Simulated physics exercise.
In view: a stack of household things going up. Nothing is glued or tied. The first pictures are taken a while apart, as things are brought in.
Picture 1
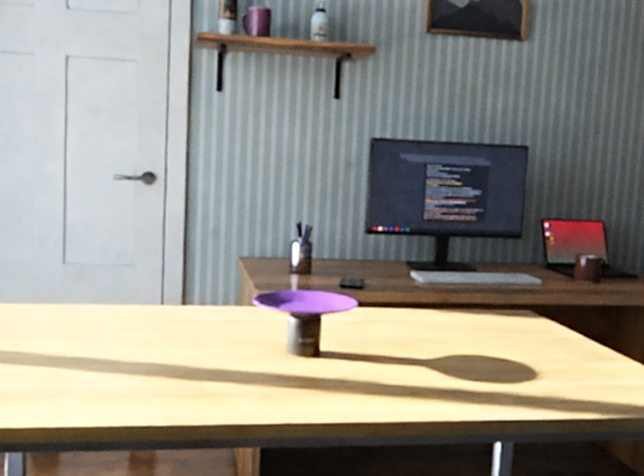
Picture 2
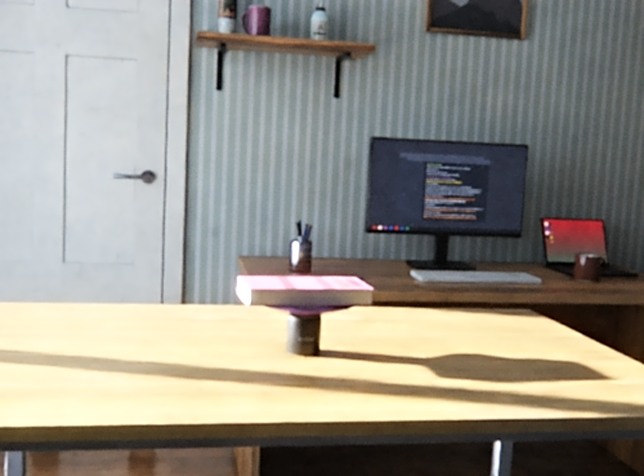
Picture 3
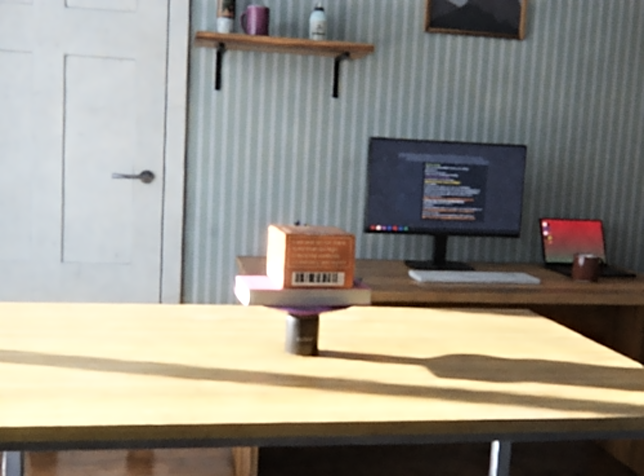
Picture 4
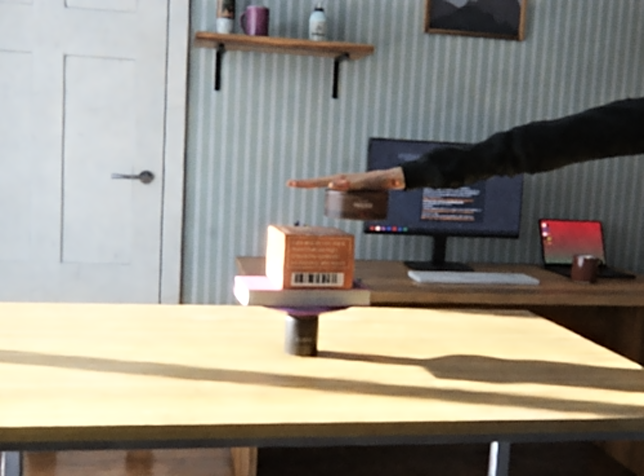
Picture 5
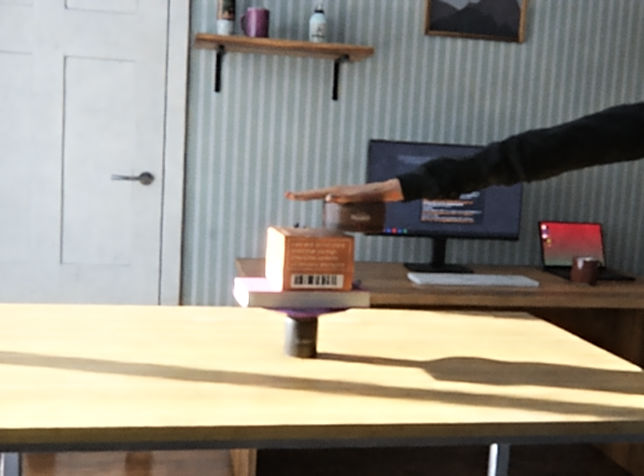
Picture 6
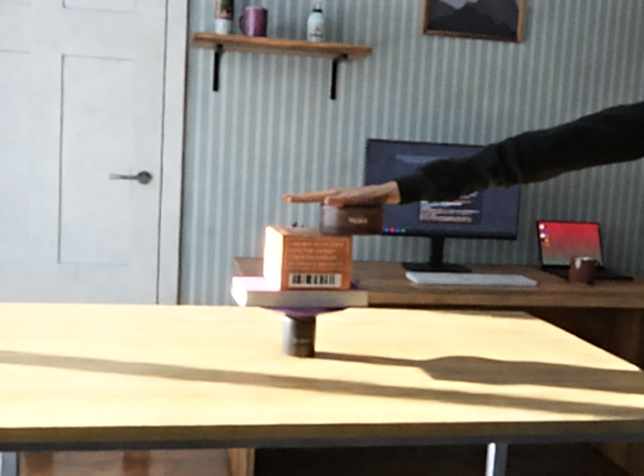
In a room with a desk and monitor, a purple plate sat on a dark jar, then a book and an orange box were added, and a hand lowered a brown tub onto the box's right side.
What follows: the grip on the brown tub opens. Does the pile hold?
Outcome: The pile gives way.
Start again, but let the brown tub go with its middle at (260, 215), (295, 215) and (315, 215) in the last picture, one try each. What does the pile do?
First, it loses its balance; second, it holds; third, it keeps its balance.
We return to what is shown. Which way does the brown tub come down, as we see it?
To the right.
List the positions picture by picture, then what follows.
In the first picture, the last thing is not in view yet.
In the second picture, the last thing is not in view yet; black jar (304, 330).
In the third picture, the last thing is not in view yet; orange box (310, 256).
In the fourth picture, coming down; brown tub (356, 204); black jar (302, 331).
In the fifth picture, coming down; brown tub (354, 216); orange box (309, 258).
In the sixth picture, set down, still held; brown tub (351, 219); black jar (299, 332).
Then, 0.30 s later than the last frame, brown tub now fallen.
Then, 0.50 s later than the last frame, things are still on the move.
Then, 0.90 s later than the last frame, as before.
When it is over, fallen, brown tub; the other 4 as before. End places, in pixels of the last picture, brown tub near (383, 323). The pile loses its balance.
